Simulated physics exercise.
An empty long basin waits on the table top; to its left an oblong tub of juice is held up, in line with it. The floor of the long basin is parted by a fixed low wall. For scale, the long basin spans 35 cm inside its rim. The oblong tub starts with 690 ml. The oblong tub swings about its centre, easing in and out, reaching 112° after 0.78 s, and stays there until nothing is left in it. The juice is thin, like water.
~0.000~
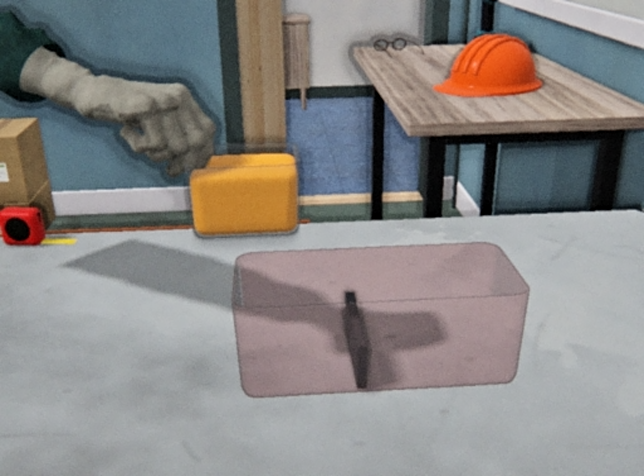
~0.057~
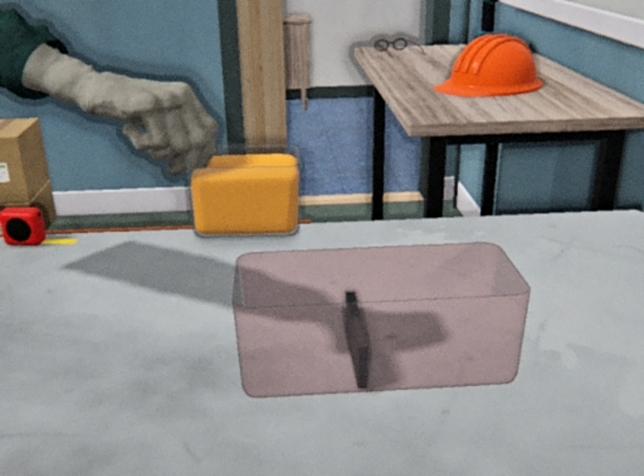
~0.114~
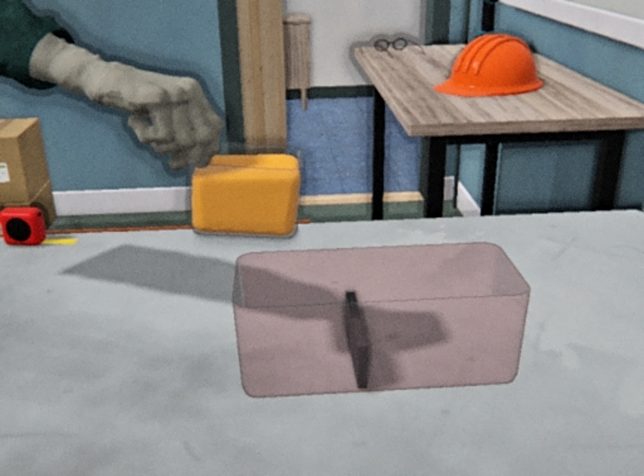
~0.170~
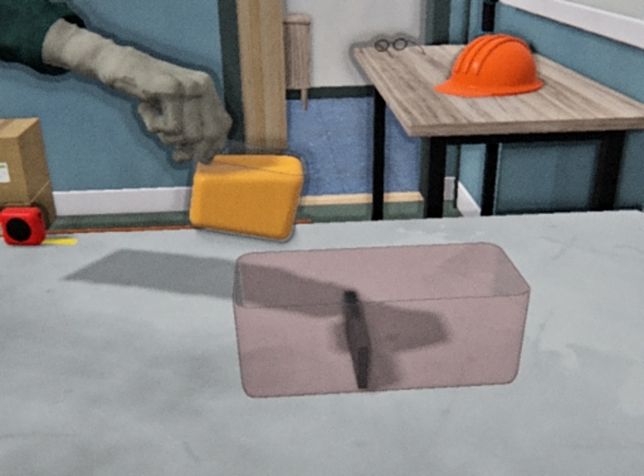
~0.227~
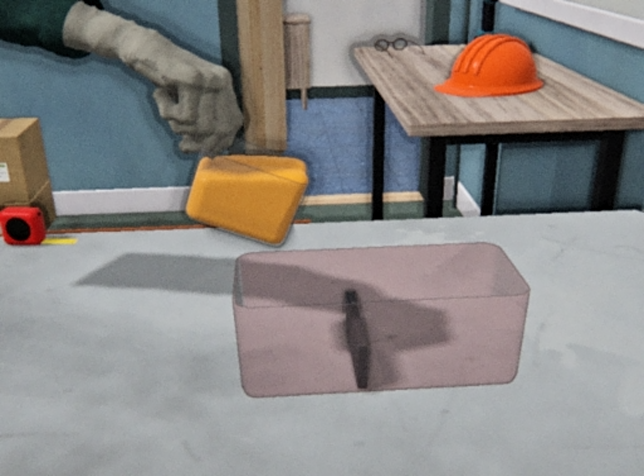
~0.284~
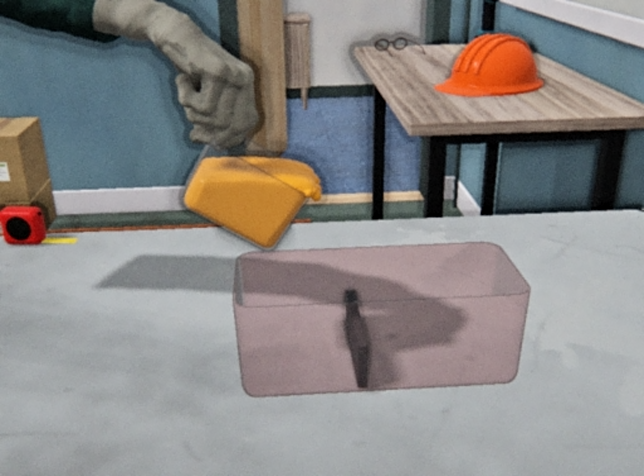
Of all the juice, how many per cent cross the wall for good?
The far part has some 48 per cent.
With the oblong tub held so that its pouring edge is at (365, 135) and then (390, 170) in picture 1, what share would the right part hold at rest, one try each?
In turn about 100 and 100 per cent.
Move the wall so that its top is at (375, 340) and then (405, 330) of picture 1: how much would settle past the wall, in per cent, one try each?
First 30, then 10 per cent.
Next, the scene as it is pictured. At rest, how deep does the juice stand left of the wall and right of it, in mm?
Some 18 mm on the left and 12 mm on the right.
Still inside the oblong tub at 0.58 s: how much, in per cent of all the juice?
Some 30 per cent.
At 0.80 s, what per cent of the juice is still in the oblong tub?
Some 4 per cent.
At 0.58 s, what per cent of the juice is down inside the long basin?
Some 40 per cent.
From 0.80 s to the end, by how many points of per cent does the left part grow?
About 8 per cent.
Then, 0.58 s in, the tilt is 95° and 30 per cent is still to pour, 10 is left of the wall and 29 right of it.
Then, 0.80 s in, the tilt is 112° and 4 per cent is still to pour, 43 is left of the wall and 47 right of it.
Then, 1.03 s in, the tilt is 112° and 0 per cent is still to pour, 51 is left of the wall and 48 right of it.
Then, 1.28 s in, the tilt is 112° and 0 per cent is still to pour, 51 is left of the wall and 48 right of it.
Finally, 51 per cent lies left of the wall, 48 right of it and 1 outside.
